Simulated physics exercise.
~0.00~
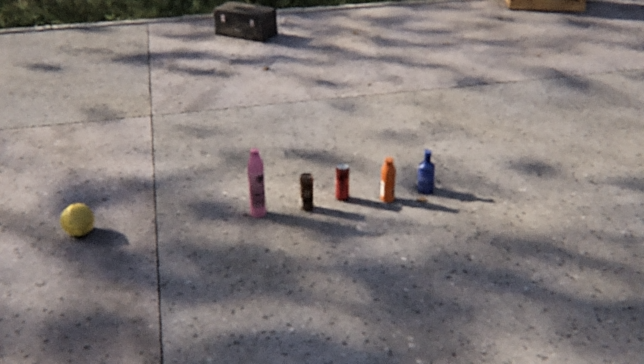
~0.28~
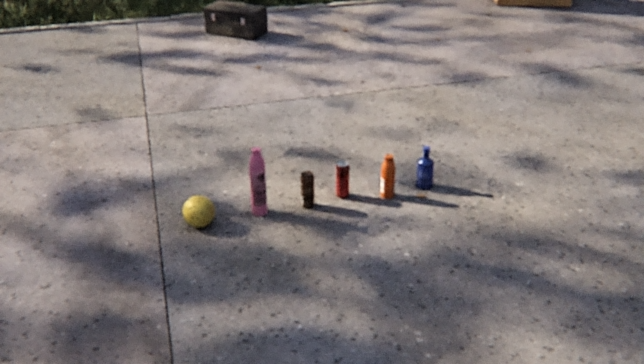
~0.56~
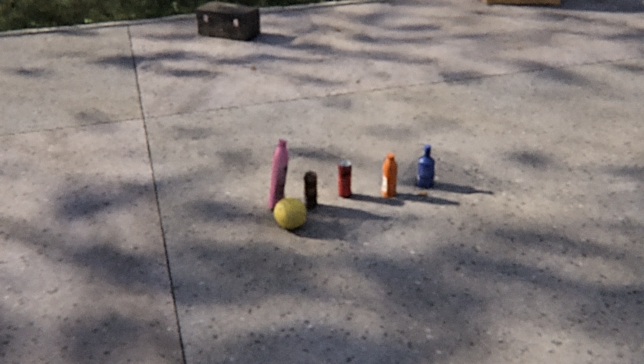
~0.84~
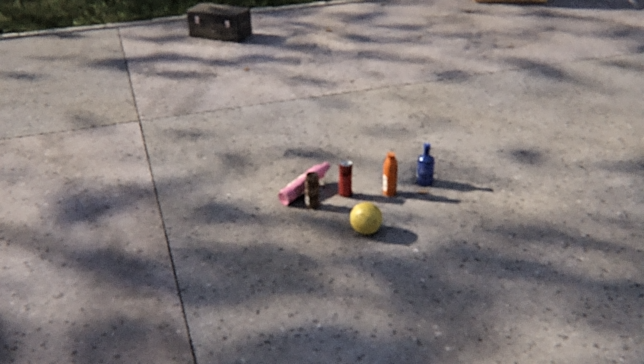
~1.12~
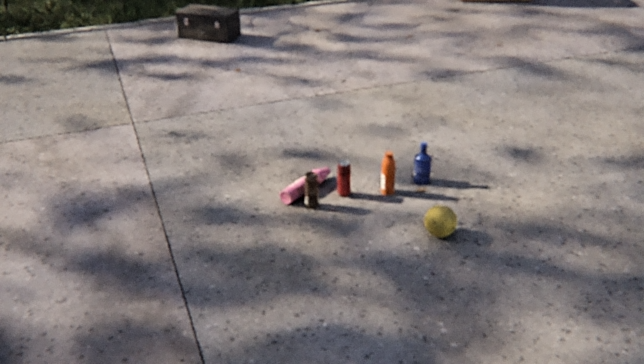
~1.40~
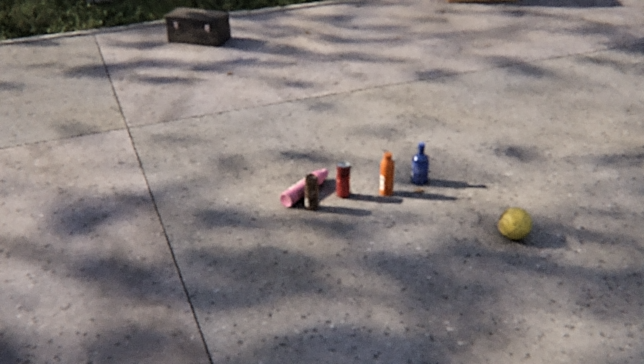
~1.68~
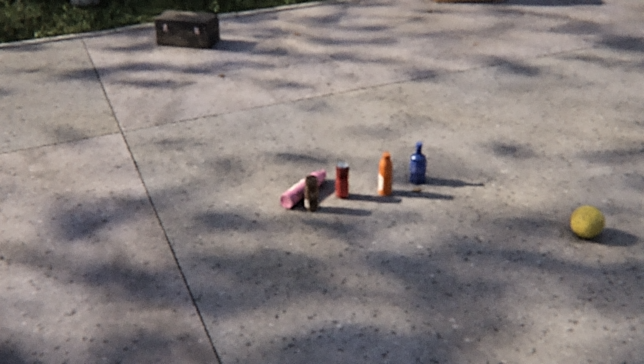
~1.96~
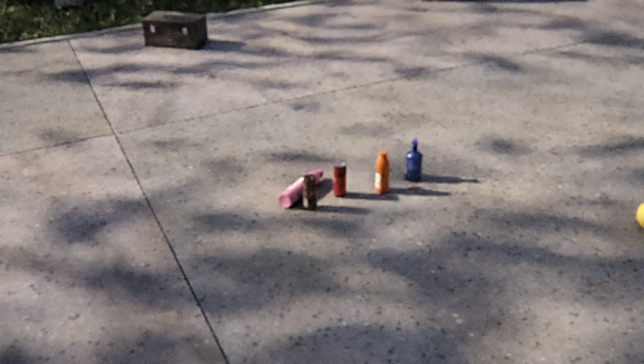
On sunlit pavement, a yellow ball rolling right knocks over a pink bottle and nears the edge of view, four others standing.
